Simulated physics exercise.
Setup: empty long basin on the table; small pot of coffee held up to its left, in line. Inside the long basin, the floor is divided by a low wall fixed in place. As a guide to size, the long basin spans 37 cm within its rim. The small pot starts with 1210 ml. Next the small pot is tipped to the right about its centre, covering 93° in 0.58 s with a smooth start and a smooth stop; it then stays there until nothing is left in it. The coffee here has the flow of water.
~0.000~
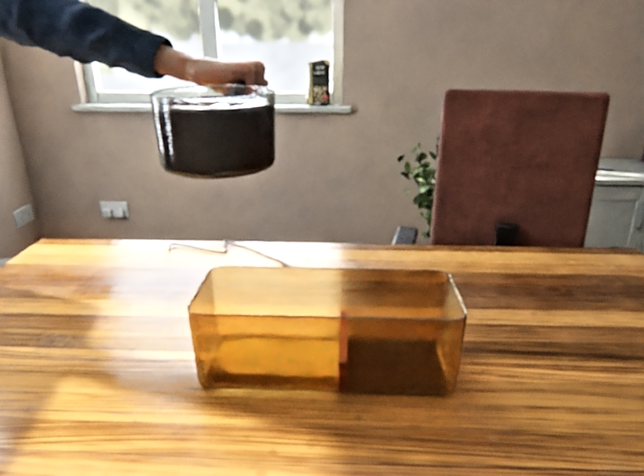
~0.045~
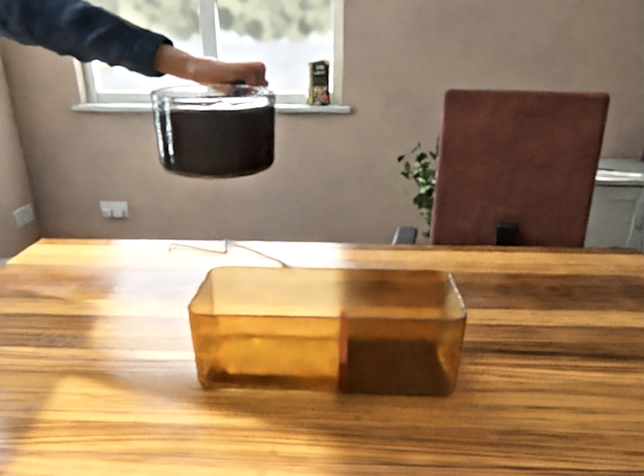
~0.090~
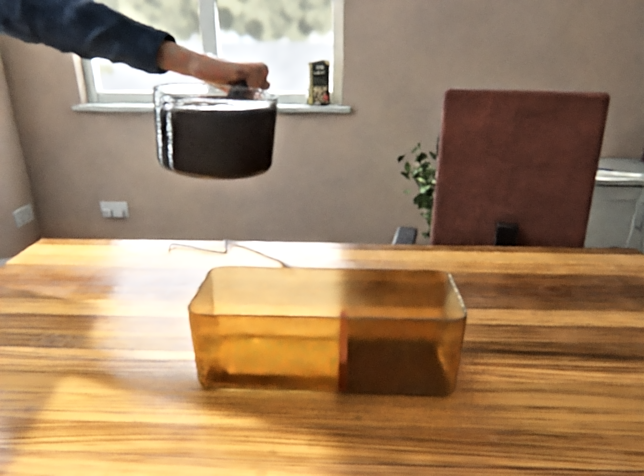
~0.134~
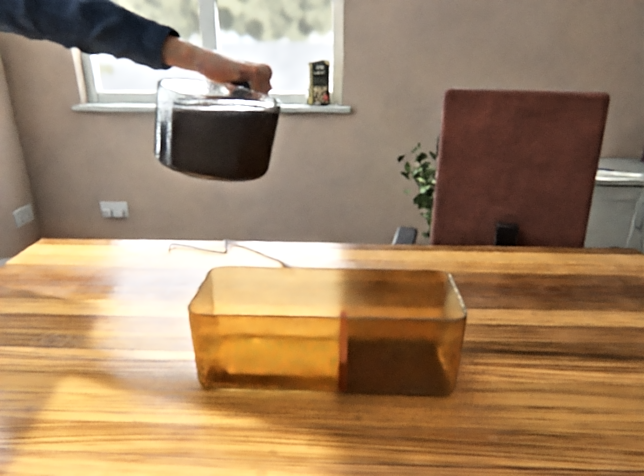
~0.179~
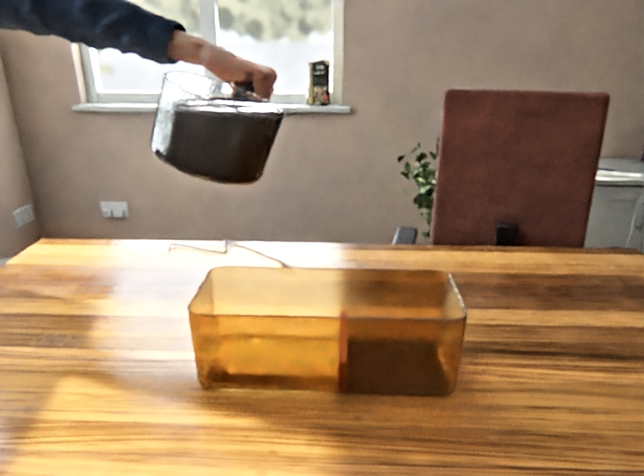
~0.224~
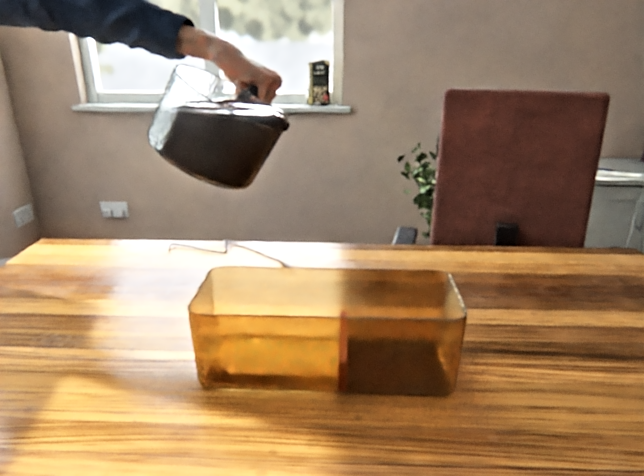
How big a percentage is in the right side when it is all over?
Roughly 56 per cent is in the right side.
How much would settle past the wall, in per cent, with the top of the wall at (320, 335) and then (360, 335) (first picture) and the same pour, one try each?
85 in a hundred, followed by 25 in a hundred.
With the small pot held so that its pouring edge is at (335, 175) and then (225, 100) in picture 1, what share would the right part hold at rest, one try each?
In order, 80 and 10 per cent.
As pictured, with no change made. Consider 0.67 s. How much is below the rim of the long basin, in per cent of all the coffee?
Reading: Approx. 62 %.
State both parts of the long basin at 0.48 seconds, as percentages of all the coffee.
Left roughly 2 per cent, right roughly 4.
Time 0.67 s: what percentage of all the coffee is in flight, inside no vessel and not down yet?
About 24 per cent.
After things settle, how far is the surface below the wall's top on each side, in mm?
On the left it's about 28 mm; on the right, about 14 mm.
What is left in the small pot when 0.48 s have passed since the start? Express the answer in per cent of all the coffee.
Fraction remaining: Approx. 46 per cent.
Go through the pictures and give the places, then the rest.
The first picture shows tilt 0°; pouring edge (273, 93); surface from (159, 103) to (273, 103); the long basin's rim runs from (199, 289) to (458, 294); the wall's top is at (343, 336).
The second picture shows tilt 1°; pouring edge (274, 95); surface from (160, 102) to (273, 104).
The third picture shows tilt 5°; pouring edge (276, 99); surface from (162, 101) to (275, 105).
The fourth picture shows tilt 12°; pouring edge (279, 107); surface from (163, 101) to (278, 107).
The fifth picture shows tilt 20°; pouring edge (282, 117); surface from (165, 104) to (283, 112).
The sixth picture shows tilt 30°; pouring edge (284, 129); surface from (162, 110) to (277, 118); 3 per cent is over the edge.
After 0.48 s the tilt is 86° and 46 per cent is still to pour, 2 is left of the wall and 4 right of it.
After 0.67 s the tilt is 93° and 15 per cent is still to pour, 14 is left of the wall and 48 right of it.
After 0.87 s the tilt is 93° and 6 per cent is still to pour, 25 is left of the wall and 52 right of it.
After 1.08 s the tilt is 93° and 2 per cent is still to pour, 35 is left of the wall and 58 right of it.
In the end 42 per cent lies left of the wall, 56 right of it and 2 outside.
